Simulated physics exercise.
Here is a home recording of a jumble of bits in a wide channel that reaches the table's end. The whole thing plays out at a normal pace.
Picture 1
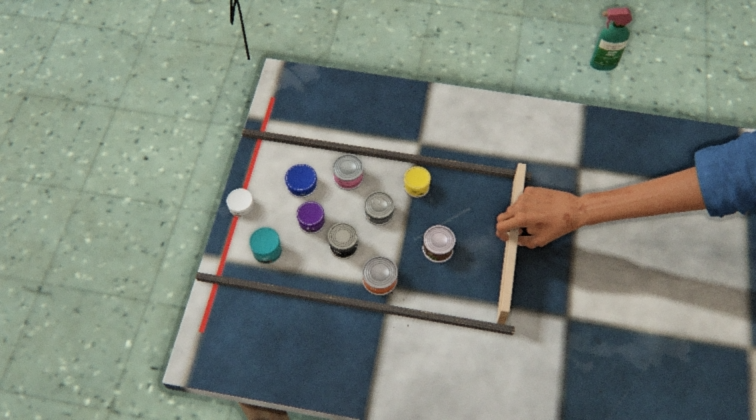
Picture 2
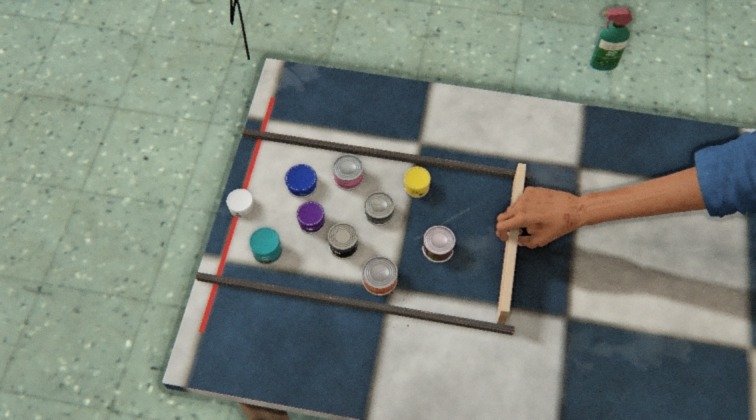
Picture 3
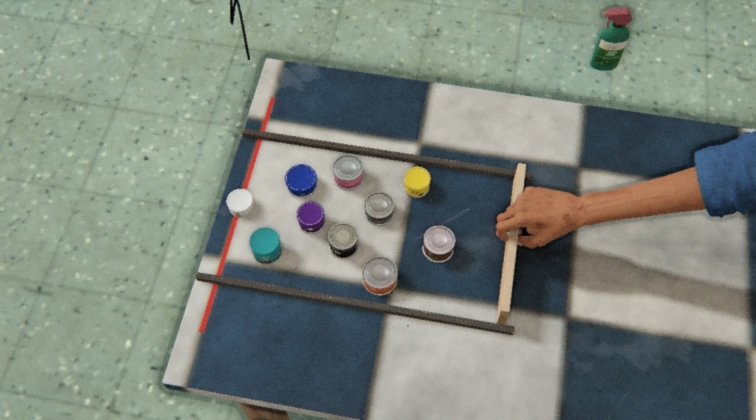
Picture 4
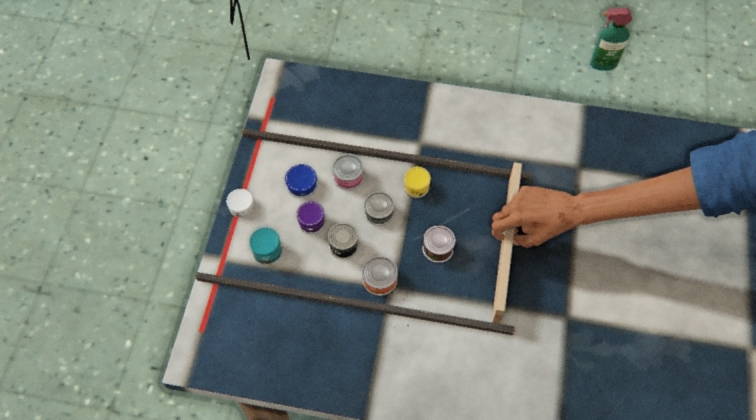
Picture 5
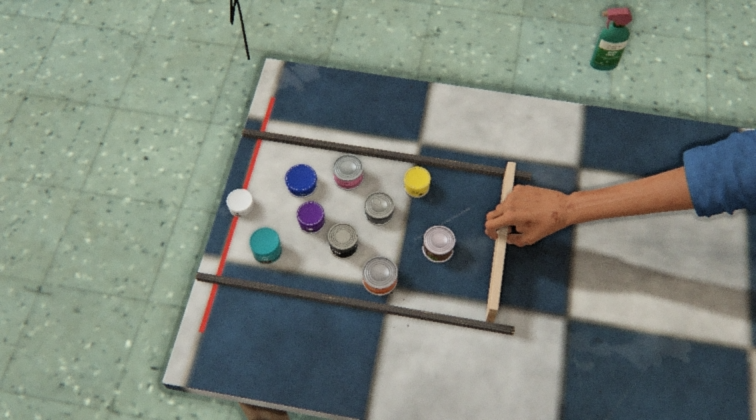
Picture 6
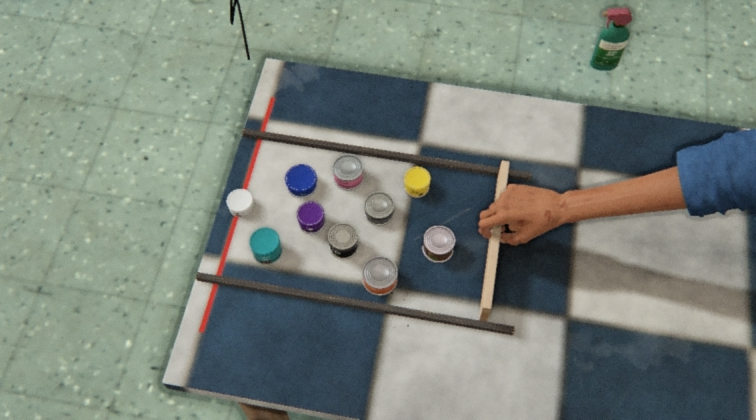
On a blue and white checkered tabletop, small round tubs and pots sit scattered between two dark rails, near a red strip at the left. A hand at the right first holds a pale board still across the channel, then slides it slightly left, while the containers stay in place.
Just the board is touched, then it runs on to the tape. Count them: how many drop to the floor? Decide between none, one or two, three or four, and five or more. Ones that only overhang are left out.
Over the end go more than four.
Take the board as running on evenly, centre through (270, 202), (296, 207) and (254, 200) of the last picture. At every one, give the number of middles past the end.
It comes out as 1, then 0, then 5.
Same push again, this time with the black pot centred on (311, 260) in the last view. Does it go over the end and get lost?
Placed like that, the black pot ends up falling.
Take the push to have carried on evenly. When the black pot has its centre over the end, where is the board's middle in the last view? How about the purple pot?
(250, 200) and (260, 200), more or less.
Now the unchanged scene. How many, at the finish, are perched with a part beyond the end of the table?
4 is the number.
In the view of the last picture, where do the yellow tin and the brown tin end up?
The yellow tin settles near (242, 150); as for the brown tin, near (222, 205).
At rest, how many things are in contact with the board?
Counting them up gives 4.
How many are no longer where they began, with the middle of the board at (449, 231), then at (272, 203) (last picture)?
Counts: 1, 10.
Early on, none off yet; white tub at rest near (241, 203); turquoise tub at rest near (266, 246); blue pot at rest near (301, 181).
Finally, the number that fall off is five or more; lost, black pot, pink tin, purple pot, blue pot, turquoise tub and white tub.
